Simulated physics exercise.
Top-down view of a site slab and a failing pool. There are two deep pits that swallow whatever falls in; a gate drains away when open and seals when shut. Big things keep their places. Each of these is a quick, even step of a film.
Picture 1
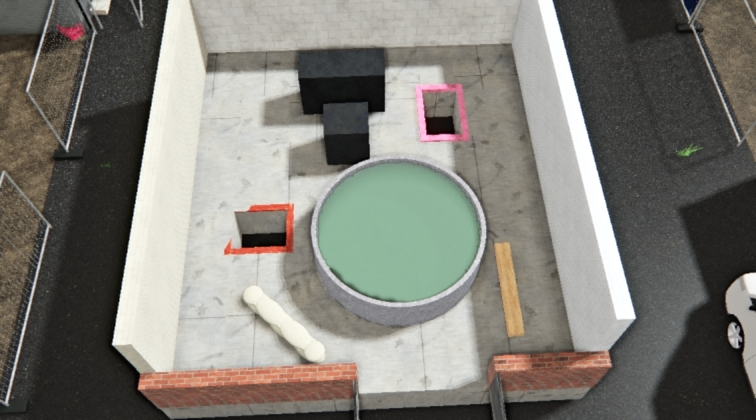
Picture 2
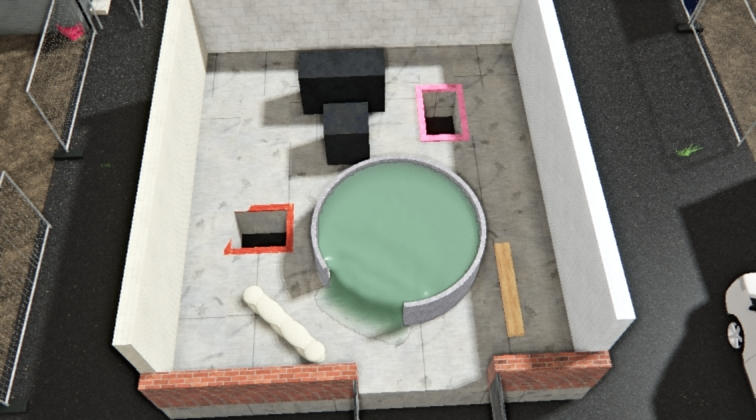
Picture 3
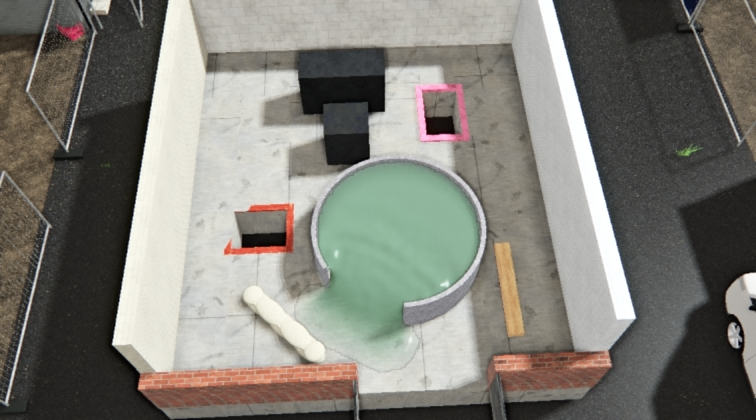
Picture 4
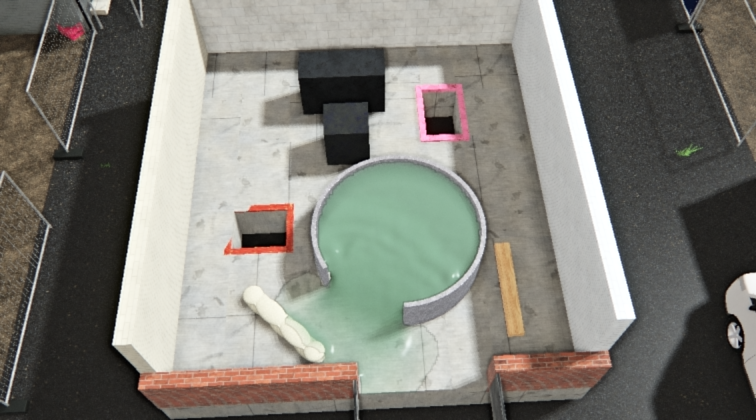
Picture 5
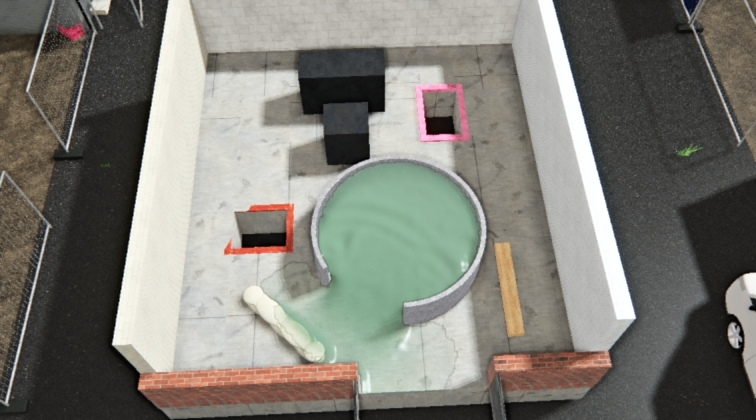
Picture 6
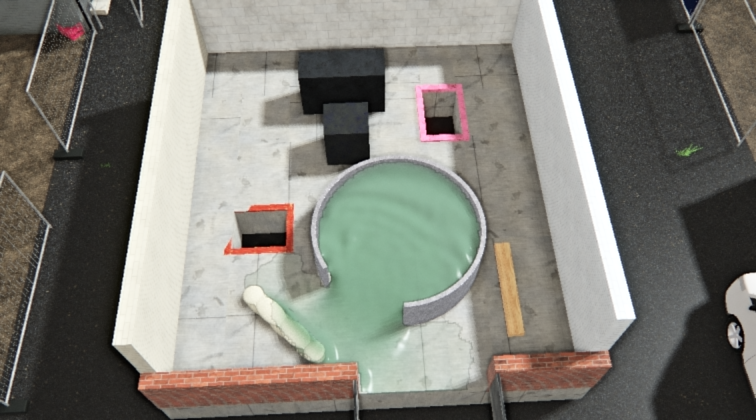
A round grey-walled tank of green water stands on a pale, walled concrete slab, seen from high above by a still camera. Black blocks sit behind it, a pink-edged opening at upper right, a red-edged one at left, a cream beaded bar at lower left and a wooden plank at right. The tank's front wall opens, and water pours out, spreading forward and reaching the cream bar.
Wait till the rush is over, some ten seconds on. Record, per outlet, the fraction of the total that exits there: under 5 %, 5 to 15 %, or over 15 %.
In order: The gate gets a big share of it - past fifteen per cent. The pink pit gets hardly any of it - below five per cent. The red pit gets a big share of it - past fifteen per cent.
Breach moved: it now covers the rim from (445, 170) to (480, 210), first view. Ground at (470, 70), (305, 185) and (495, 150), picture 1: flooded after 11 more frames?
Taking them in order, I'd say swamped, not reached and swamped.
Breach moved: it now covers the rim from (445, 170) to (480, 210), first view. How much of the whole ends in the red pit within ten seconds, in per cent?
That would be red at 6 percent.
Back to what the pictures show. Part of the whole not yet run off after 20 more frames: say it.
About 76 per cent.
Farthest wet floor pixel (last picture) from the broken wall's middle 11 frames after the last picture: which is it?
Somewhere around (191, 215).
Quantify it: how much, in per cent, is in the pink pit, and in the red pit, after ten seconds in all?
Around 0 percent for the first, around 20 percent for the second.
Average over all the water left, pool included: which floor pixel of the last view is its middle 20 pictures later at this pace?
Roughly (343, 273) in the last picture.
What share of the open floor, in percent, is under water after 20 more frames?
Some 40 per cent.
A moment on, water covers 15 % of the floor; the gate 5 %, the pink pit 0 %, the red pit 0 %.
Next, water covers 25 % of the floor; the gate 12 %, the pink pit 0 %, the red pit 2 %.
Then, water covers 40 % of the floor; the gate 19 %, the pink pit 0 %, the red pit 5 %.
Later, water covers 55 % of the floor; the gate 29 %, the pink pit 0 %, the red pit 14 %.
In the end, water covers 75 % of the floor; the gate 37 %, the pink pit 0 %, the red pit 20 %.
